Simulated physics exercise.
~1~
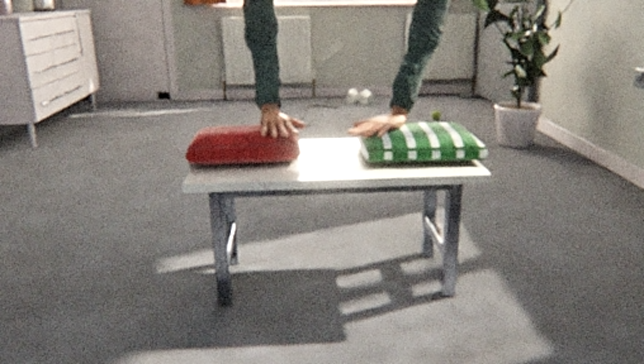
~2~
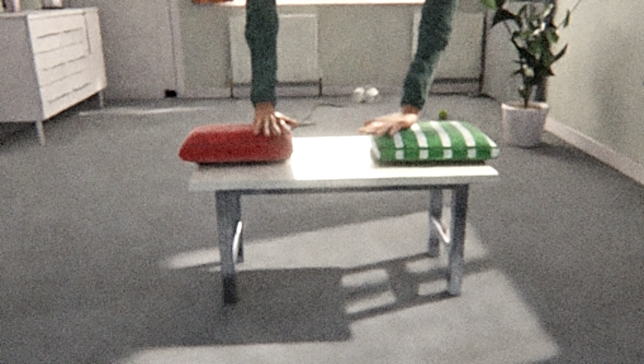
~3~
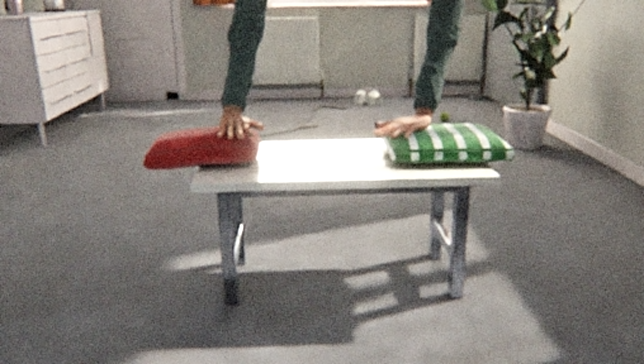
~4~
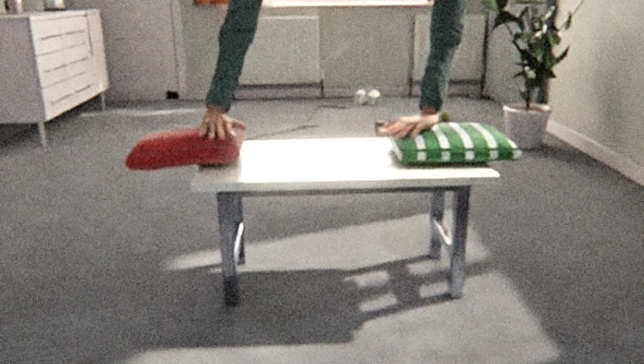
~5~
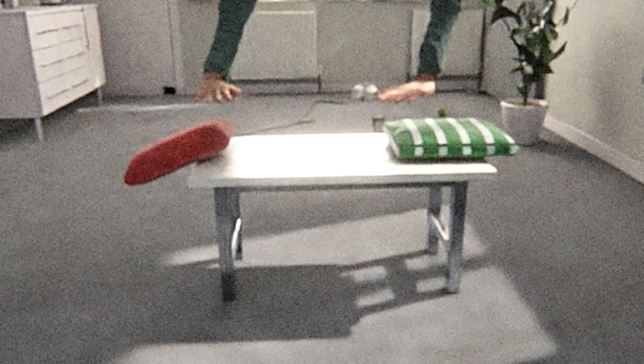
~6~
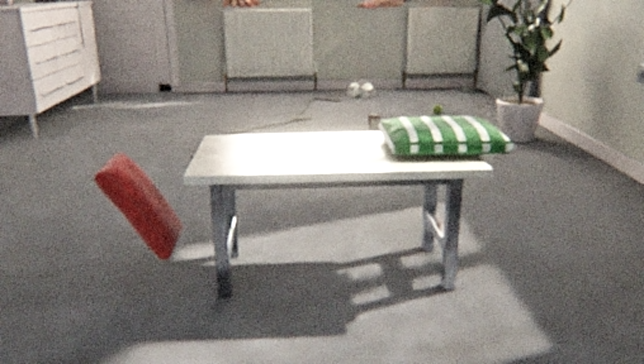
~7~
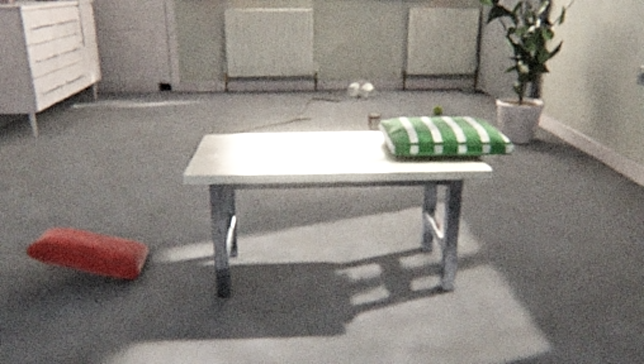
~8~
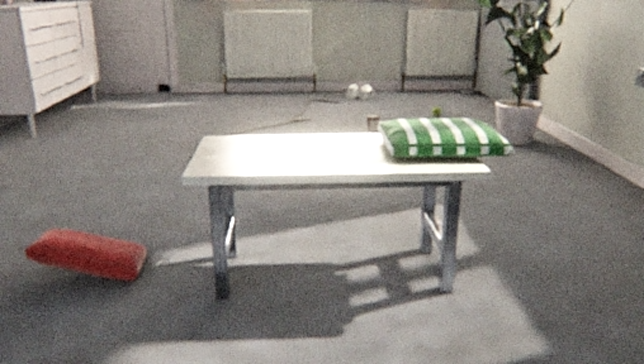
The video shows two hands sliding a red soft bag left and a green checked cushion right on a low white table, then letting go and drawing back; the bag tips off the left end and lands on the floor, while the cushion stays on top.
